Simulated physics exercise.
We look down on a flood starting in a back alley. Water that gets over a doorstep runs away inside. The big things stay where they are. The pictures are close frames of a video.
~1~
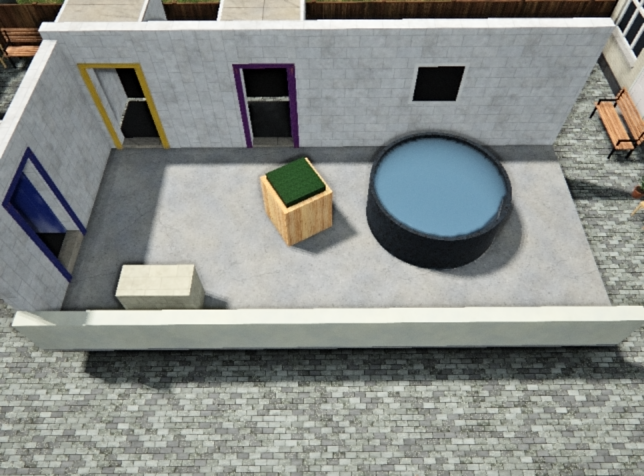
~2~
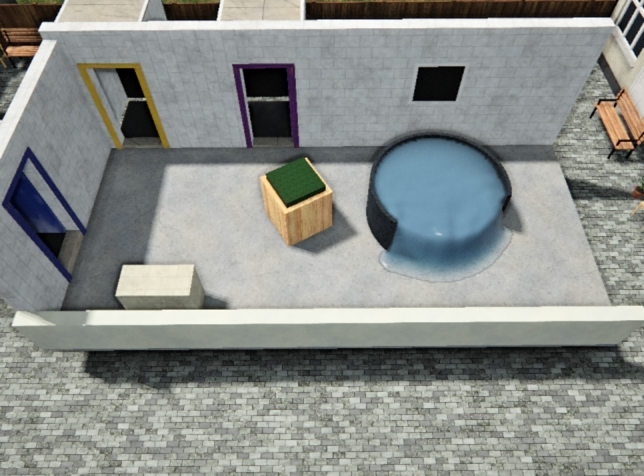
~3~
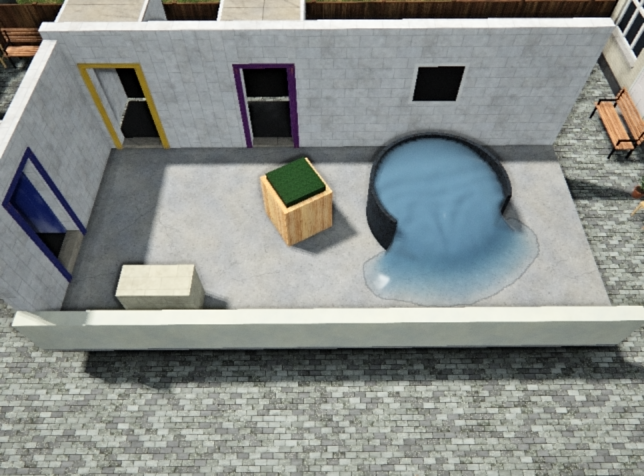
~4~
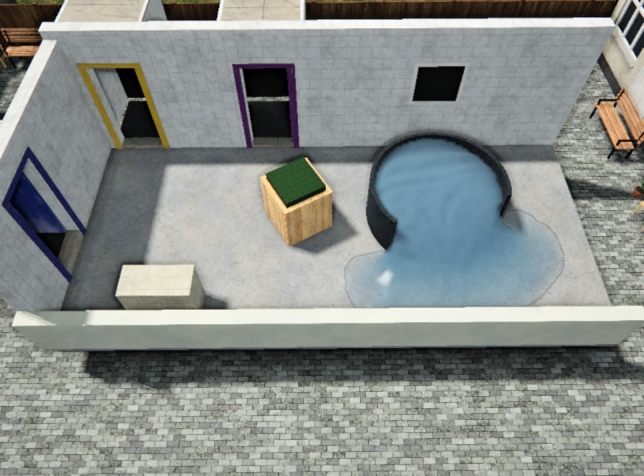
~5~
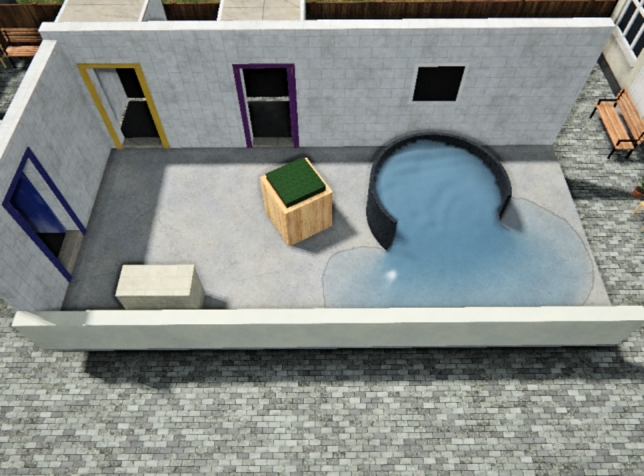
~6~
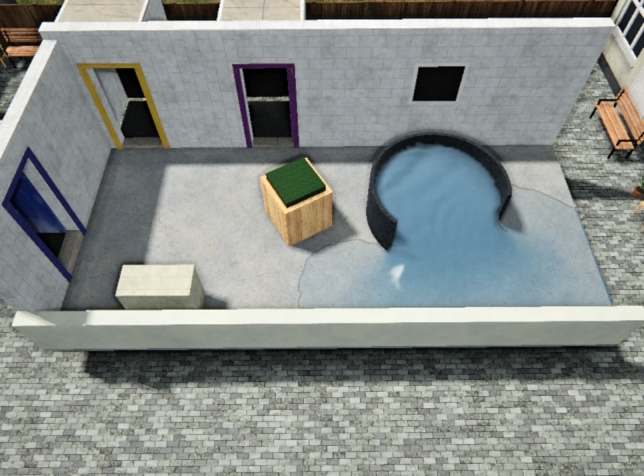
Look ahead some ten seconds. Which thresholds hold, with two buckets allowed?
The blue door admits no more than that; the yellow door lets in a lot; the purple door admits no more than that.
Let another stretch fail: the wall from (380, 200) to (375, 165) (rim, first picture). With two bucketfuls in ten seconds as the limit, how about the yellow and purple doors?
In short: The yellow one passes that mark, the purple one goes over.
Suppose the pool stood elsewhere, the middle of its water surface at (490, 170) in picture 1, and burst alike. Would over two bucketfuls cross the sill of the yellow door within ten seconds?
In short: The yellow door passes that mark.
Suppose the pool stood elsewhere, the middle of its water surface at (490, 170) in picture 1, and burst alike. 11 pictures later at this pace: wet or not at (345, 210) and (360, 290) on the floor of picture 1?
In turn: Not flooded, flooded.
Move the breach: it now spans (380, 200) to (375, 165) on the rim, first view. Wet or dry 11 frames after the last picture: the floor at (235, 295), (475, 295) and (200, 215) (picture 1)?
In turn: Flooded, no water, dry.
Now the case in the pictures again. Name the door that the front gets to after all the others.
I say the one in purple.
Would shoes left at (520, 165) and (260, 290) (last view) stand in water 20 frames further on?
In that order: No water, awash.
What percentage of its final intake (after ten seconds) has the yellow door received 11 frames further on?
About 0 per cent.
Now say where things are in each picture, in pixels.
In the first picture, the round tank at (439, 185) is whole and still.
In the second picture, the front is at (507, 230), out from the gap at (459, 257).
In the third picture, the front is at (531, 235), out from the gap at (459, 258).
In the fourth picture, the front is at (351, 290), out from the gap at (458, 259).
In the fifth picture, water pours out at (458, 260) and has run to a hidden place.
In the sixth picture, the front is at a hidden place, out from the gap at (458, 260).
A moment on, water covers 30 % of the floor; the blue door not reached, the yellow door not reached, the purple door not reached.
Next, water covers 40 % of the floor; the blue door not reached, the yellow door not reached, the purple door not reached.
Then, water covers 70 % of the floor; the blue door wet at the sill, nothing in, the yellow door not reached, the purple door not reached.
Later, water covers 75 % of the floor; the blue door wet at the sill, nothing in, the yellow door over two buckets in, the purple door not reached.
In the end, water covers 85 % of the floor; the blue door wet at the sill, nothing in, the yellow door far over two buckets in, the purple door wet at the sill, nothing in.
